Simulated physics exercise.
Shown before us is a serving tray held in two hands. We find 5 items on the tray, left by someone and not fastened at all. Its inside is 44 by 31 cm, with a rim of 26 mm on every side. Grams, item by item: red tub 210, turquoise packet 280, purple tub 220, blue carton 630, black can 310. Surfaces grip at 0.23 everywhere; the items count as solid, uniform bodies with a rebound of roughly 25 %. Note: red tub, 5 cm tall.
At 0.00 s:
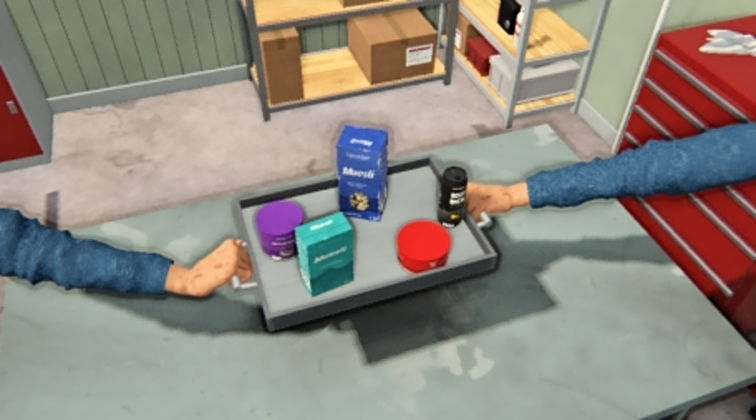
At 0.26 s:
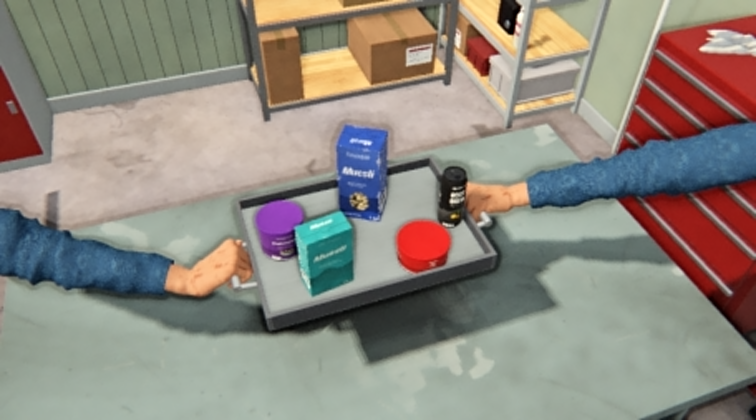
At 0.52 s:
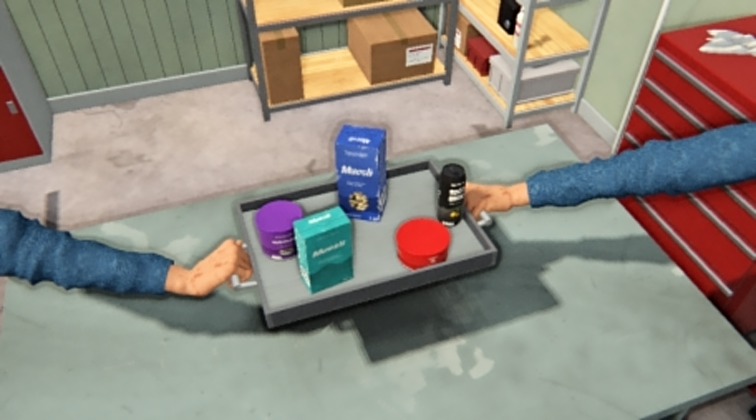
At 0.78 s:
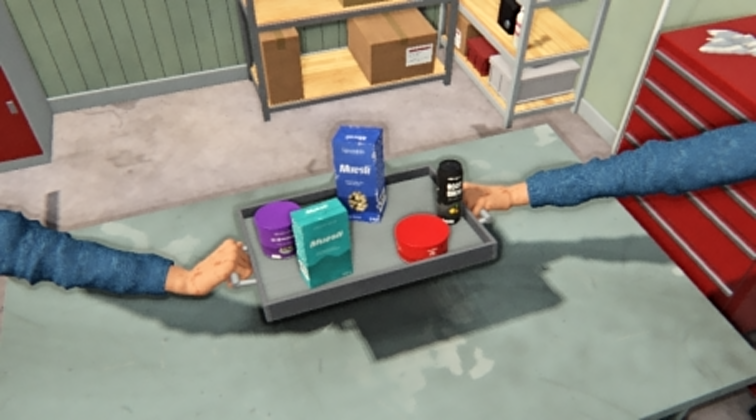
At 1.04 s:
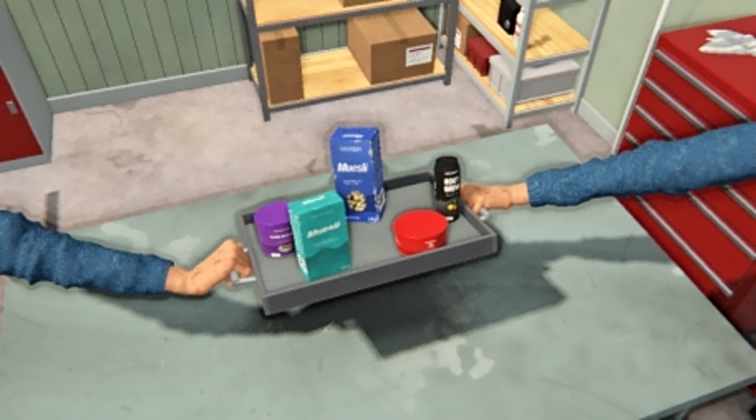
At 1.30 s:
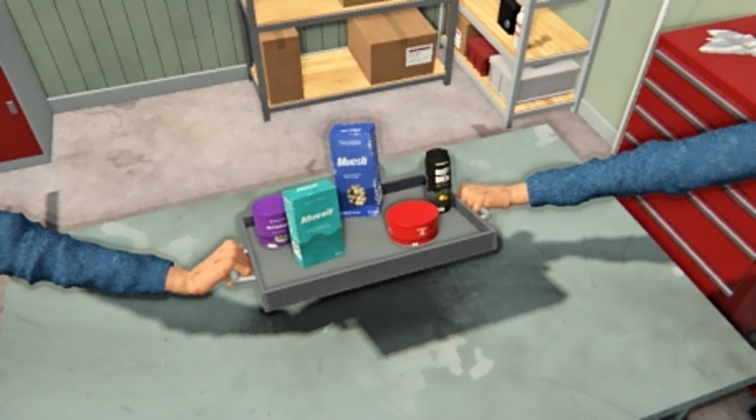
A grey tray, held by two hands in blue sleeves above a worn grey-green table, starts level in a workshop-like room seen from above by a still camera. On it stand a purple tub and turquoise box at left, a tall blue box behind, and a red tub and black container at right. The tray tilts steadily, its far edge dipping, and the items shift slightly toward that edge.
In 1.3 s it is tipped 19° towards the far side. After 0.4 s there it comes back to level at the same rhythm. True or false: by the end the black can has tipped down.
True.
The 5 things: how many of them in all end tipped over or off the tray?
1.
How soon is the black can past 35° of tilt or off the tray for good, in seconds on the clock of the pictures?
Around 1.7 s on the clock.
By 1.50 s, tilt 19°, far edge down; black can 13 cm from its spot near (424, 169); turquoise packet 13 cm from its spot; red tub 12 cm from its spot.
By 1.90 s, tilt 19°, far edge down; black can now off the tray; turquoise packet 21 cm from its spot; red tub 13 cm from its spot.
When it is over (3.6 s), off the tray and tipped over, black can; not toppled but over 5 cm from the start, red tub, turquoise packet, purple tub and blue carton. End places, in pixels of the last picture, black can near (400, 210).
